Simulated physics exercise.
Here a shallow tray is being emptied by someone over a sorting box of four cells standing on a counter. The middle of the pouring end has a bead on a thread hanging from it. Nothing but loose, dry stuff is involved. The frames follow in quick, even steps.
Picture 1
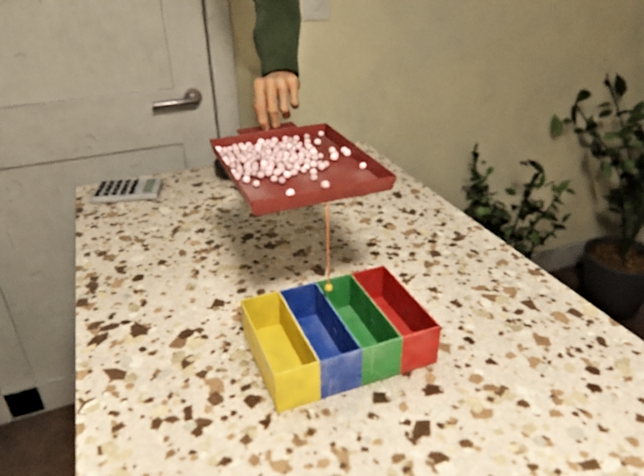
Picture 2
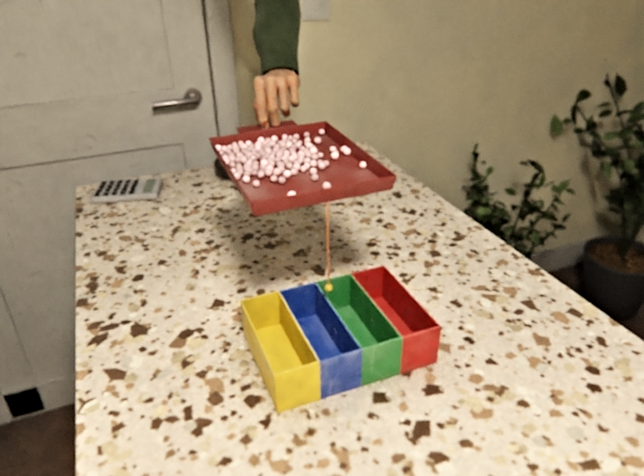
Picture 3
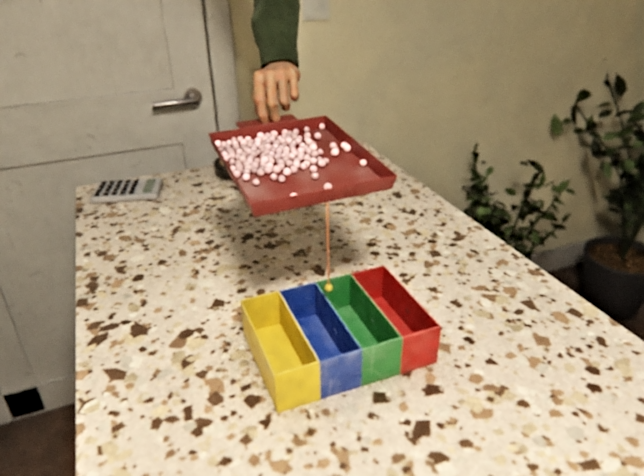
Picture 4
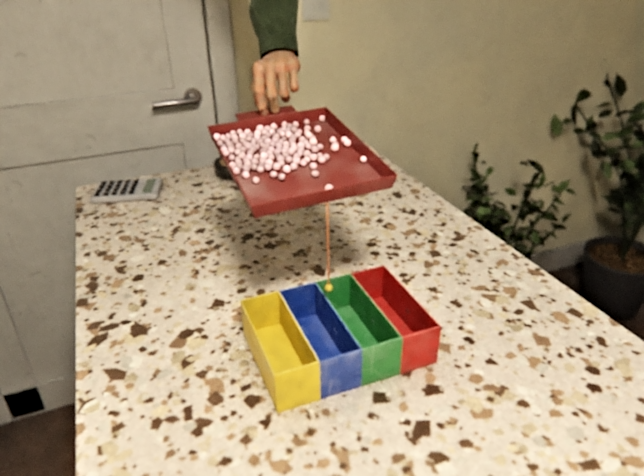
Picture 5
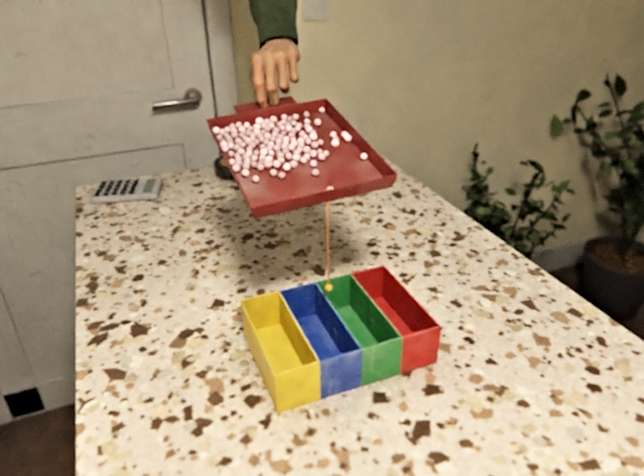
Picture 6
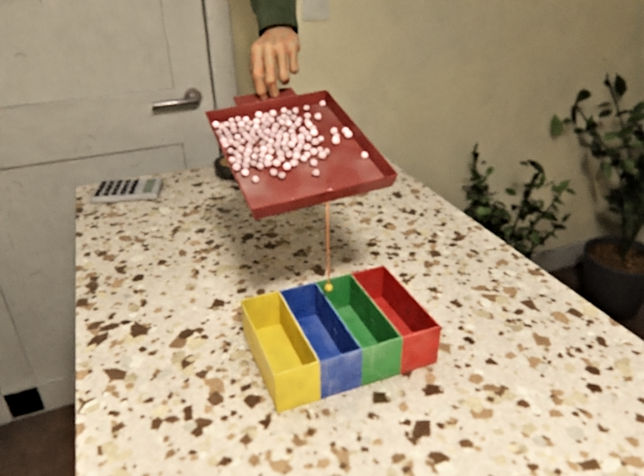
A hand raised the back of a red tray of small pale pink balls above a box with yellow, blue, green and red sections, steepening its slant as the balls shifted slightly and spread.
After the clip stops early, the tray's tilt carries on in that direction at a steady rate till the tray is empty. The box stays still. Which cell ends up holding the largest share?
Yellow.
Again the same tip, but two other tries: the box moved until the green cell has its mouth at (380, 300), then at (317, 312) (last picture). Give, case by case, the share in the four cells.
Try 1: Some 40 %; try 2: Some 90 %.
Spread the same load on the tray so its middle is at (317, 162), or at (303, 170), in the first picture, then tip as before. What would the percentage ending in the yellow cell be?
Some 40 and then some 50 per cent.
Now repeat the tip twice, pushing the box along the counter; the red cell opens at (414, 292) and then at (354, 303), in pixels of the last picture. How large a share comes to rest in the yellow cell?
First some 40, then 10 per cent.
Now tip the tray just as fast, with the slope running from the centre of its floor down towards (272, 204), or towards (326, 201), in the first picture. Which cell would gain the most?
Try 1 - the cell in yellow / try 2 - the blue cell.
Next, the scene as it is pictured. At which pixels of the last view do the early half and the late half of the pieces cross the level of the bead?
I'd say close to (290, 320) at first and close to (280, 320) later on.
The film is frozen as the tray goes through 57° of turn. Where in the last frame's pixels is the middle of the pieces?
Its middle sits at about pixel (290, 187).
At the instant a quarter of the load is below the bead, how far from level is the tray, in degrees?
Roughly 85 degrees of tilt.
Just after the last frame, tray tipped steeply; almost all on the tray; just a few in the yellow cell; just a few in the blue cell; just a few falling or outside the box.
A moment on, tray tipped right over; roughly a quarter on the tray; roughly a third in the yellow cell; about a tenth in the blue cell; just a few in the green cell; just a few in the red cell; roughly a quarter falling or outside the box.
Further on, tray tipped past a quarter turn; roughly half in the yellow cell; roughly a quarter in the blue cell; about a tenth in the green cell; just a few in the red cell; roughly a quarter falling or outside the box.
When it is over, tray tipped past a quarter turn; roughly half in the yellow cell; roughly a quarter in the blue cell; about a tenth in the green cell; just a few in the red cell; roughly a quarter outside the box.
